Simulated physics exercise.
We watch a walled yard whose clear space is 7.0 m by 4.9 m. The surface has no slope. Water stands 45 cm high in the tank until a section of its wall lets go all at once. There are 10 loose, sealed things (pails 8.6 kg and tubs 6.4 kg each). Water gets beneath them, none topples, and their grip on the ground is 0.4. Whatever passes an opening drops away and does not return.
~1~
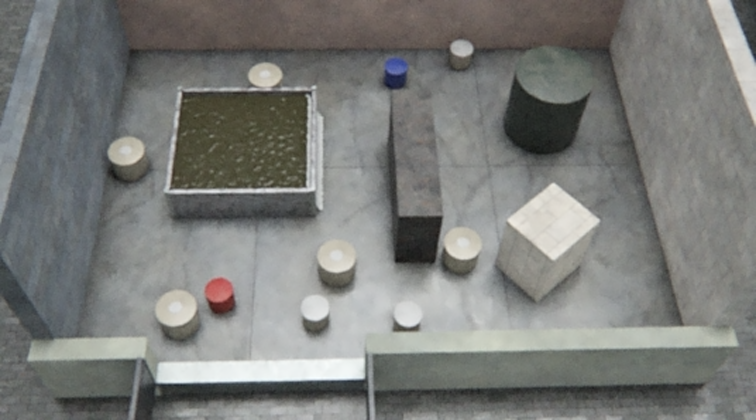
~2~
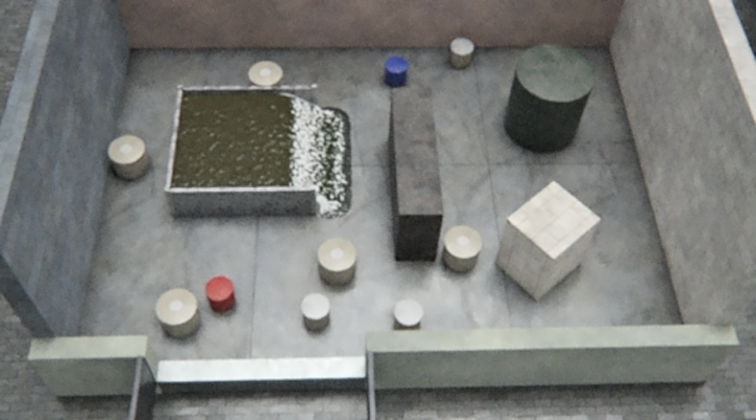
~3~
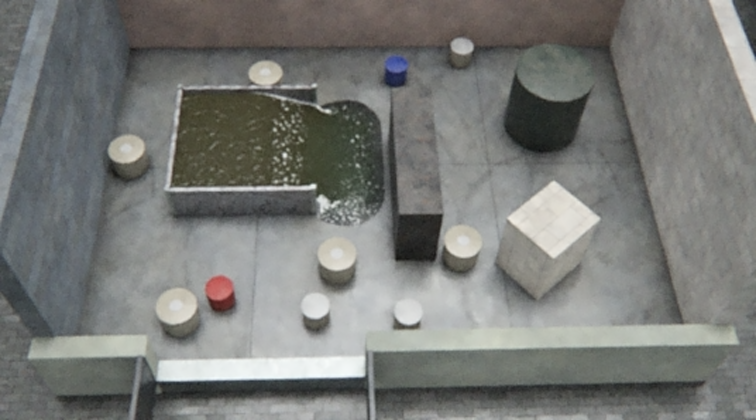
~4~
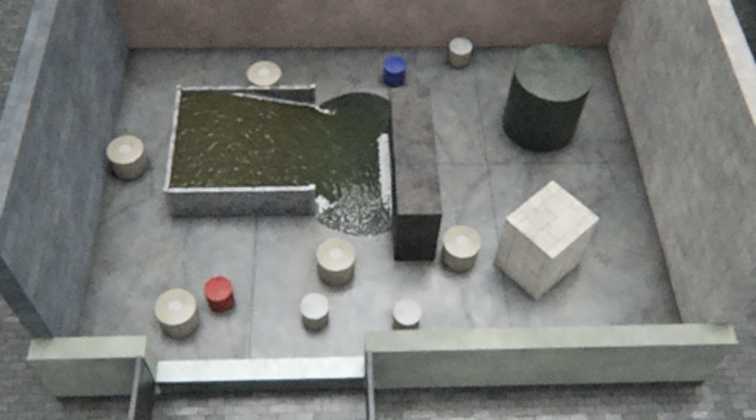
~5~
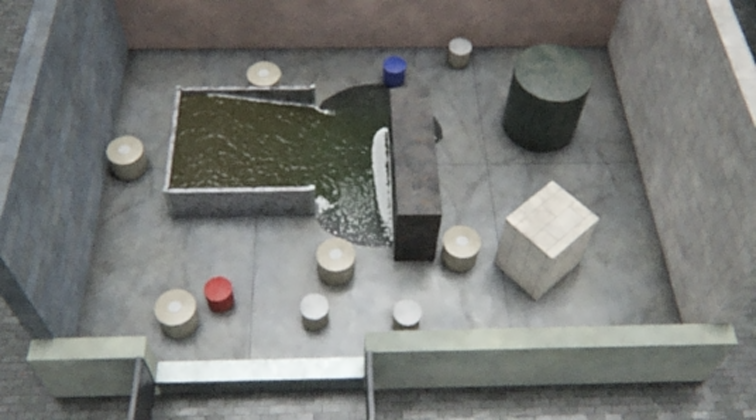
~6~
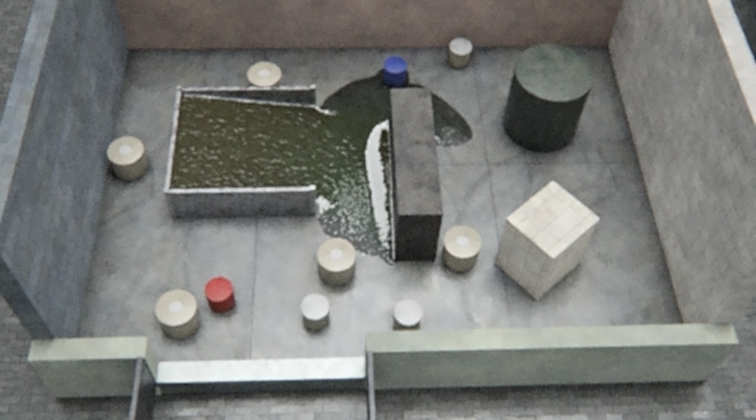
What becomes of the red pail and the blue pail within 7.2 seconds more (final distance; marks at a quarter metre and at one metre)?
The red pail holds its place, the blue pail travels far.
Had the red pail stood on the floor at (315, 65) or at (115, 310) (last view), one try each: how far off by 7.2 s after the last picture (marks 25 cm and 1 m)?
In turn: It stays put; it holds its place.
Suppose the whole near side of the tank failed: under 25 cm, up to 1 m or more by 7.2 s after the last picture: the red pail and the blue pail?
Then the red pail ends far away, the blue pail holds its place.
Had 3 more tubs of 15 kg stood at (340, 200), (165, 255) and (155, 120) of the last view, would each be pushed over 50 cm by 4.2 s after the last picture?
In turn: Over, less, less.
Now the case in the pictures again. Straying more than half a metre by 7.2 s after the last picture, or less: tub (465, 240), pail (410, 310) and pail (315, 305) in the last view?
In turn: Short of it, past it, more.
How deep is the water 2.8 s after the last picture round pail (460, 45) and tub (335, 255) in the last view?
Roughly 16 and 1 cm.
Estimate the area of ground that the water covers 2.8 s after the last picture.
Roughly 22 m2.
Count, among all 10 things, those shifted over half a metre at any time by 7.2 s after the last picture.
5 of them.
Then, 0.9 s after the last picture the red pail is near (219, 289), 0.0 m from its start, aground; the blue pail is near (398, 52), 0.2 m from its start, aground; 0 of 10 are out; 0 afloat.
Then, 2.8 s after the last picture the red pail is near (217, 289), 0.0 m from its start, aground; the blue pail is near (524, 61), 1.8 m from its start, aground; 0 of 10 are out; 1 afloat.
Then, 4.8 s after the last picture the red pail is near (217, 289), 0.0 m from its start, aground; the blue pail is near (578, 79), 2.5 m from its start, aground; 0 of 10 are out; 0 afloat.
Then, 7.2 s after the last picture the red pail is near (217, 289), 0.0 m from its start, aground; the blue pail is near (582, 84), 2.6 m from its start, aground; 0 of 10 are out; 1 afloat.
